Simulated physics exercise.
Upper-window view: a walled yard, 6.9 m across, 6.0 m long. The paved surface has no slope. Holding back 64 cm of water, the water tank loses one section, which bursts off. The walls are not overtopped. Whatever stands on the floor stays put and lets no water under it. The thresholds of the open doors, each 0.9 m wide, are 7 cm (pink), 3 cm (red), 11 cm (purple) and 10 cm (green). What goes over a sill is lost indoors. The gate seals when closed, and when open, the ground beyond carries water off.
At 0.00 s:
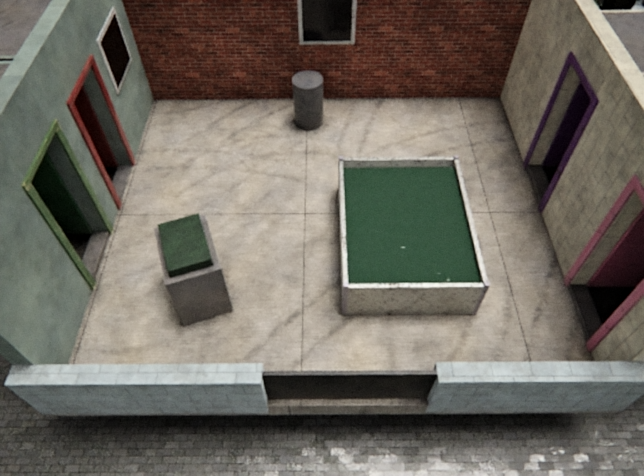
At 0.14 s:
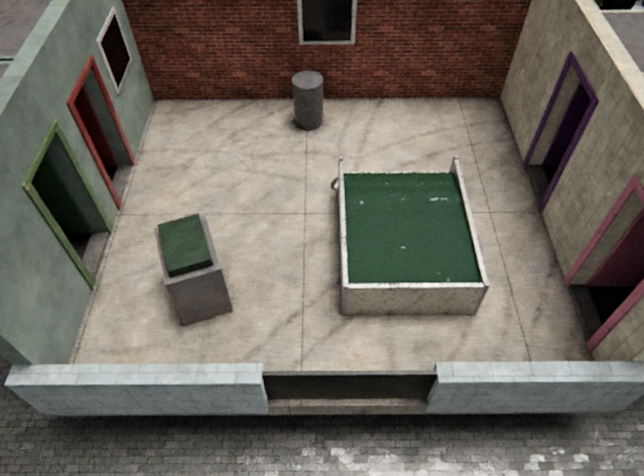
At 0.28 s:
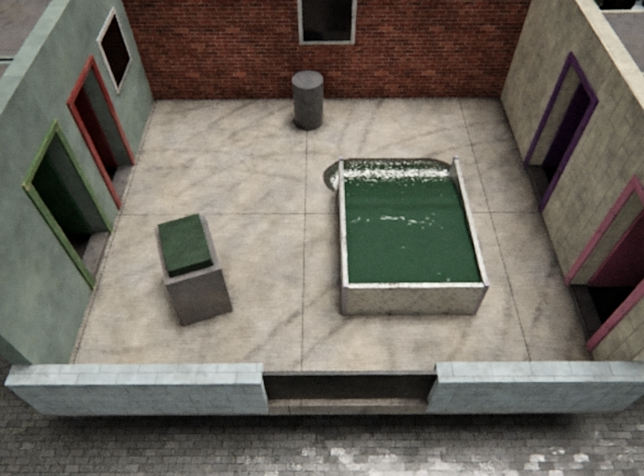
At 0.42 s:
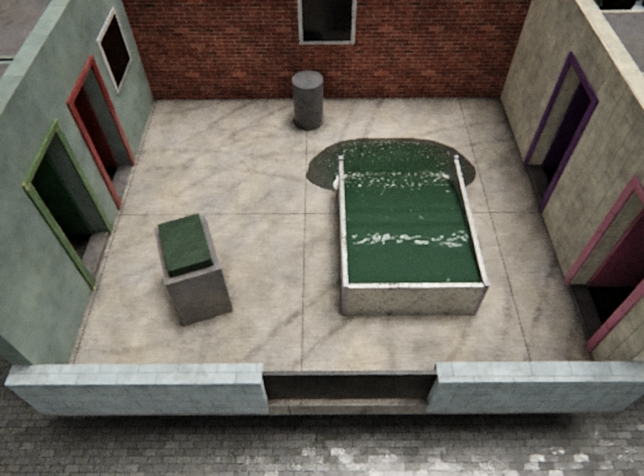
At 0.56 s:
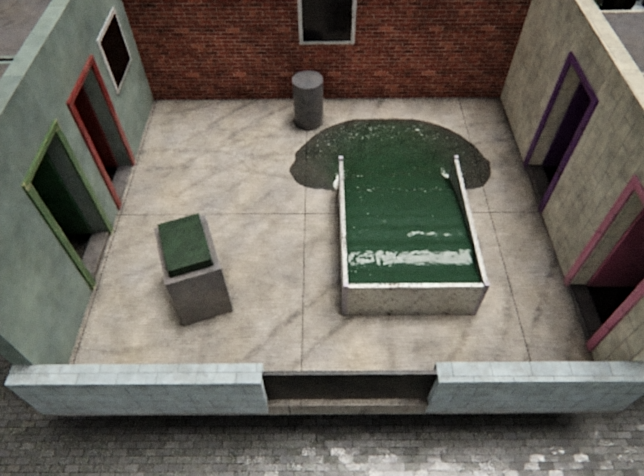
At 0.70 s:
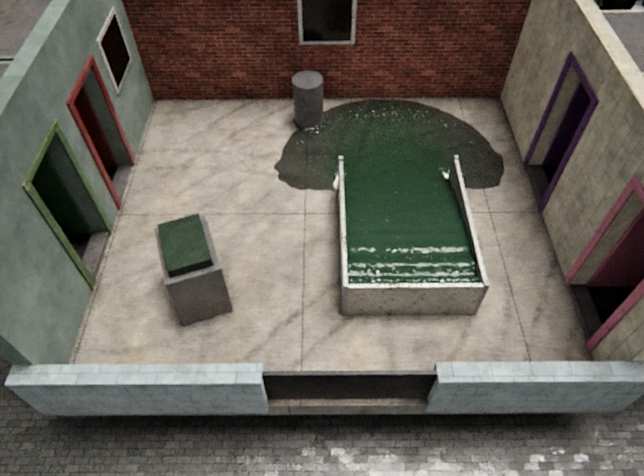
Dark green water rests in a pale rectangular tank right of centre, then pours out over its far side as that wall gives way, in a walled yard seen from above. A smaller grey block with a green top stands to the left, and a grey cylinder by the red brick wall. White ripples cross the tank while a rounded dark puddle widens over the paving toward the cylinder.
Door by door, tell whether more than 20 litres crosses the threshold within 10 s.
Pink door - yes, red door - yes, purple door - no, green door - no.
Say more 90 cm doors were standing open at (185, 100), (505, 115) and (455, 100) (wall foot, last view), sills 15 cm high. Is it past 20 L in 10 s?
Well, the first is on the low side, the second is on the high side, and the third is on the high side.
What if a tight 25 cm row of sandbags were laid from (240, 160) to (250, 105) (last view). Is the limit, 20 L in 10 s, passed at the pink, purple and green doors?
With that change: Pink exceeds it, purple stays within, green stays within.
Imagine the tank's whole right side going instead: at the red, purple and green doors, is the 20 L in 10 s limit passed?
Then: Red beyond it, purple beyond it, green short of it.
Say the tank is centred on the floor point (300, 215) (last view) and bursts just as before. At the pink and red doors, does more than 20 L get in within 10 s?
So the pink door keeps within it and the red door tops the limit.
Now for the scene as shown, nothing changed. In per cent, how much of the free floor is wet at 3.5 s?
Wet share: Near 45 percent.
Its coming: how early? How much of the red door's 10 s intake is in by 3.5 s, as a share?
Some 0 per cent by then.
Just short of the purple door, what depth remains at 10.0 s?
About 5.0 cm deep.
After 1.4 s water covers 25 % of the floor and is deepest (38 cm) near (381, 103); pink door not reached, red door not reached, purple door not reached, green door not reached.
After 2.2 s water covers 30 % of the floor and is deepest (42 cm) near (491, 102); pink door not reached, red door not reached, purple door 1 cm at the sill, 0 L in, green door not reached.
After 3.5 s water covers 45 % of the floor and is deepest (30 cm) near (491, 102); pink door not reached, red door 5 cm at the sill, 0 L in, purple door 10 cm at the sill, 0 L in, green door not reached.
After 6.0 s water covers 85 % of the floor and is deepest (22 cm) near (543, 385); pink door 9 cm at the sill, 1 L in, red door 7 cm at the sill, 29 L in, purple door 10 cm at the sill, 1 L in, green door 5 cm at the sill, 0 L in.
After 10.0 s water covers 100 % of the floor and is deepest (14 cm) near (104, 388); pink door 10 cm at the sill, 56 L in, red door 7 cm at the sill, 62 L in, purple door 5 cm at the sill, 1 L in, green door 7 cm at the sill, 0 L in.
